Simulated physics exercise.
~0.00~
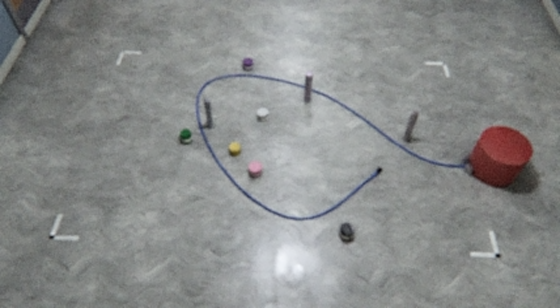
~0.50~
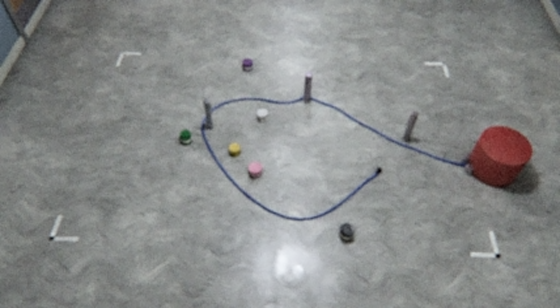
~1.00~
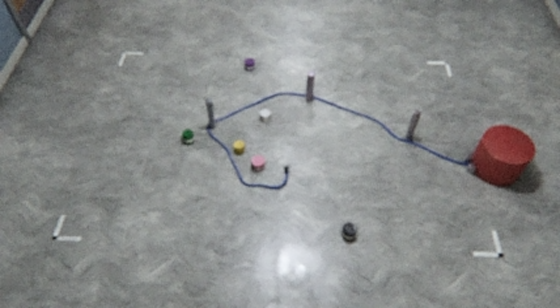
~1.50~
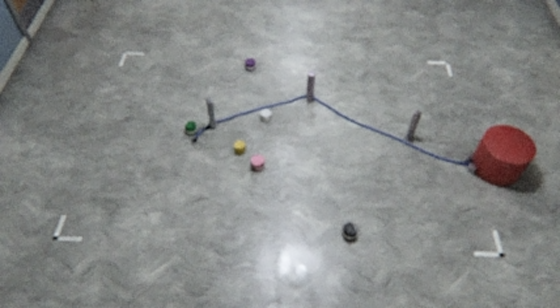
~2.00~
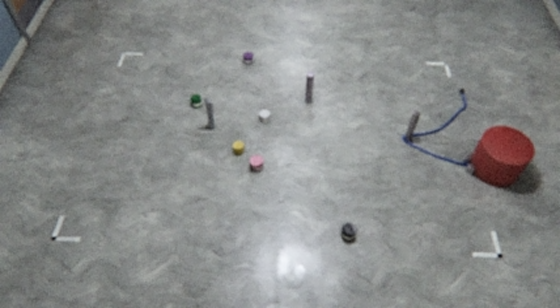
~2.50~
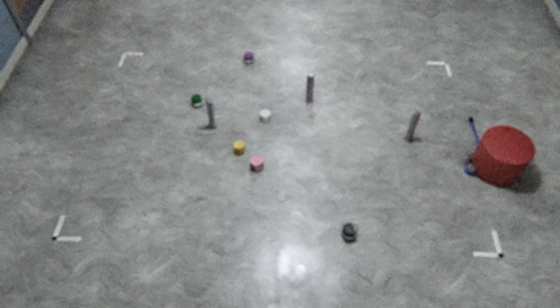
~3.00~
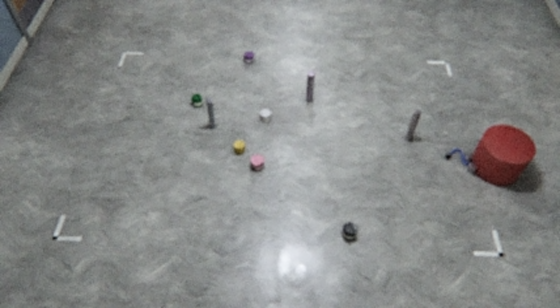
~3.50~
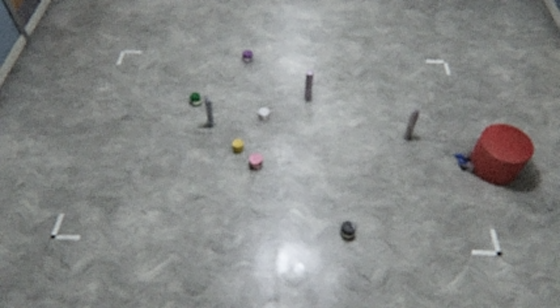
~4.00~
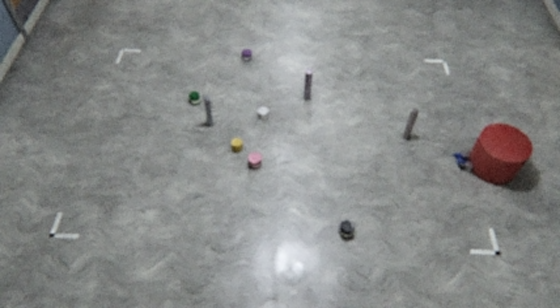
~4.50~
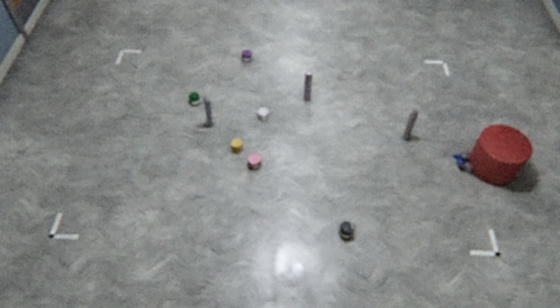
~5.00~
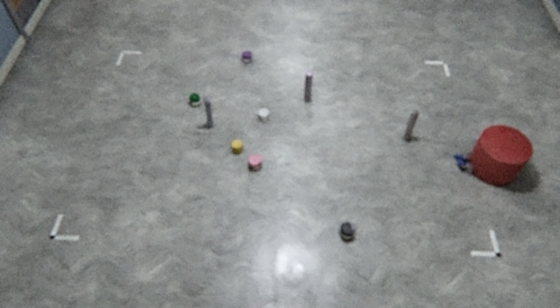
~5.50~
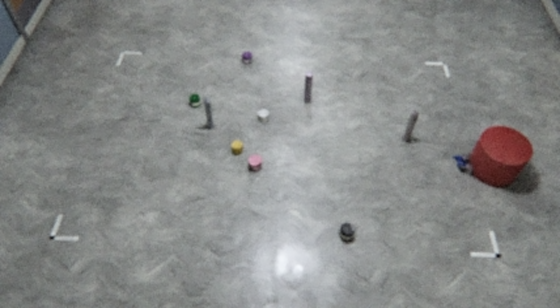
On a grey floor, a blue cord winds into a red drum, nudging a green jar upward.
